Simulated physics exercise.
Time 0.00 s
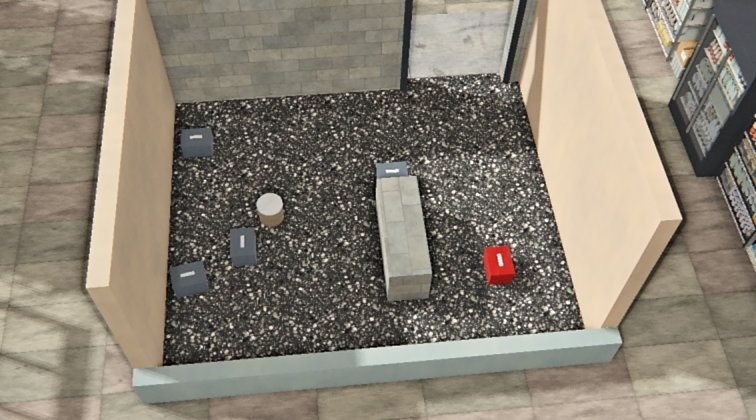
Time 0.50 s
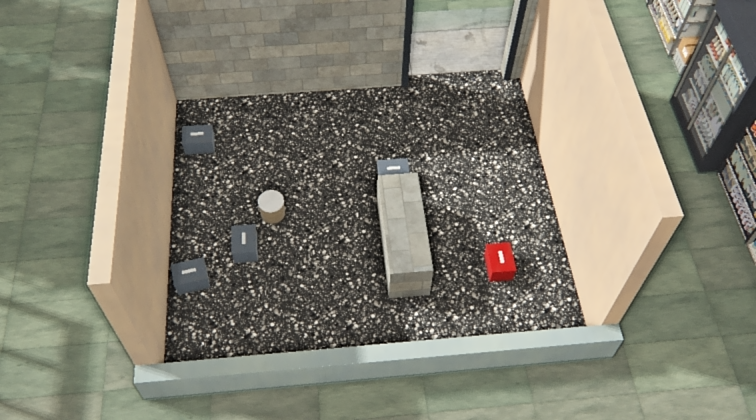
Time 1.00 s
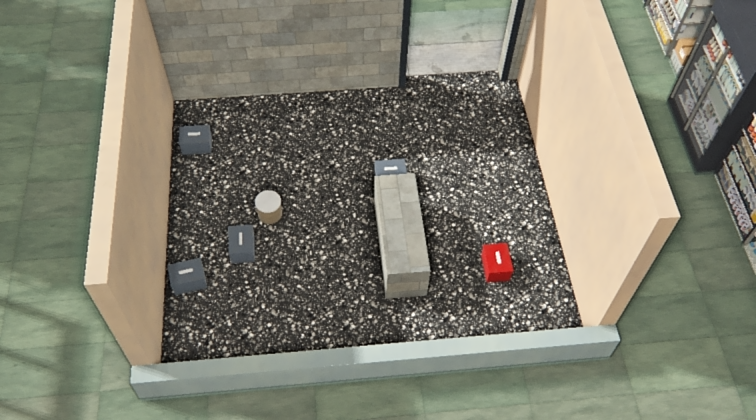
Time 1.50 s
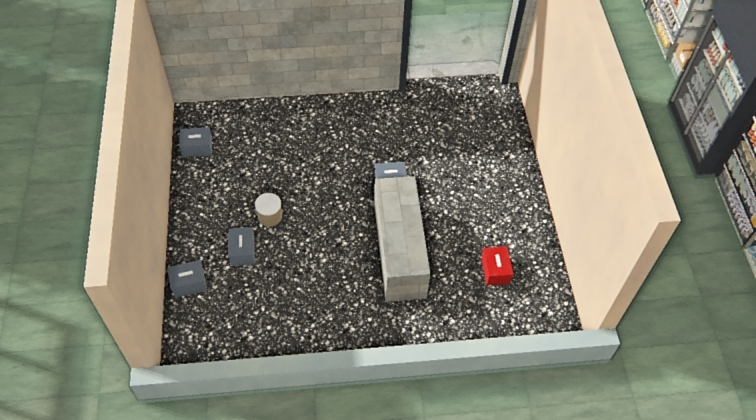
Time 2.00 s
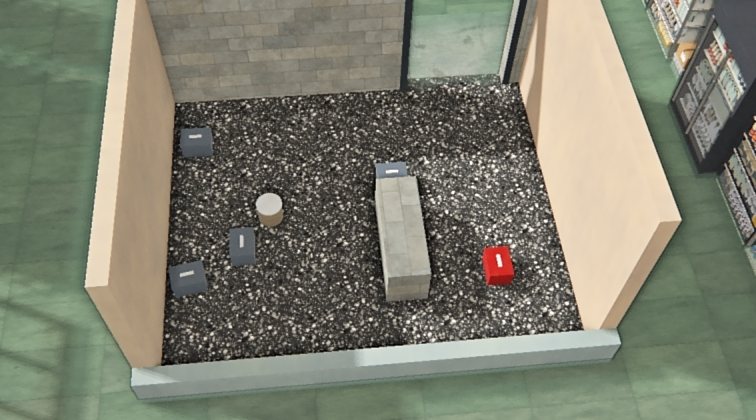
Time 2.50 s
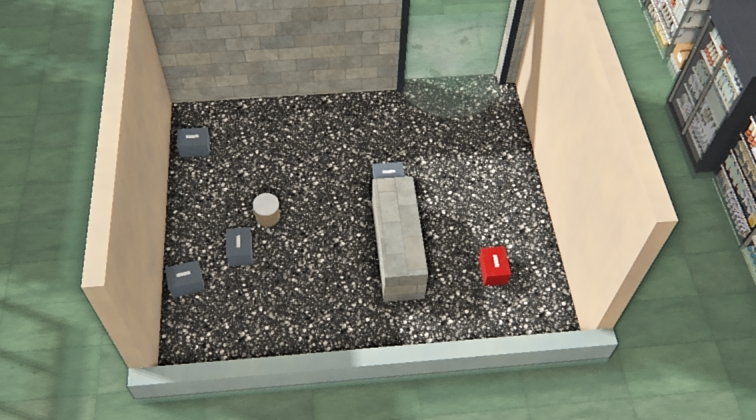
Small shop interior with a red tote, dark boxes and a stone block staying still as shallow water appears by the door.
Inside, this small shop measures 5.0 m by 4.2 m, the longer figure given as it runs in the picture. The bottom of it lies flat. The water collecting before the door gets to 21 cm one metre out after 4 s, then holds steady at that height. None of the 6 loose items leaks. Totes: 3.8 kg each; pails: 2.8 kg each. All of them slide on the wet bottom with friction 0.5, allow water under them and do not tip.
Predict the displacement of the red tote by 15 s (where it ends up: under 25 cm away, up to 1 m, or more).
It winds up well off.
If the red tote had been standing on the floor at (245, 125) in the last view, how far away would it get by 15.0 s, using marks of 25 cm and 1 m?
Short answer, it is taken a long way.
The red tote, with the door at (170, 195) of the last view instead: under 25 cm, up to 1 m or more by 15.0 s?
You'd see the red tote wander off a long way.
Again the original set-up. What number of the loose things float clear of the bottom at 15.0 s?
At that point I count 6.
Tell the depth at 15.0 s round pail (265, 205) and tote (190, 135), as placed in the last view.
About 8 and 11 cm.
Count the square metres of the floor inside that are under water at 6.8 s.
My estimate is roughly 13 m2.
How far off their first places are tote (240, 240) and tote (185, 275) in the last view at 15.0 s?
Respectively 200 and 250 centimetres.
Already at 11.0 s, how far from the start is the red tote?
Around 400 centimetres.
After 3.5 s the red tote is near (496, 261), 0.0 m from its start, aground; 0 afloat.
After 6.8 s the red tote is near (490, 321), 0.9 m from its start, afloat; 1 afloat.
After 11.0 s the red tote is near (168, 316), 3.9 m from its start, afloat; 5 afloat.
After 15.0 s the red tote is near (191, 145), 4.2 m from its start, afloat; 6 afloat.
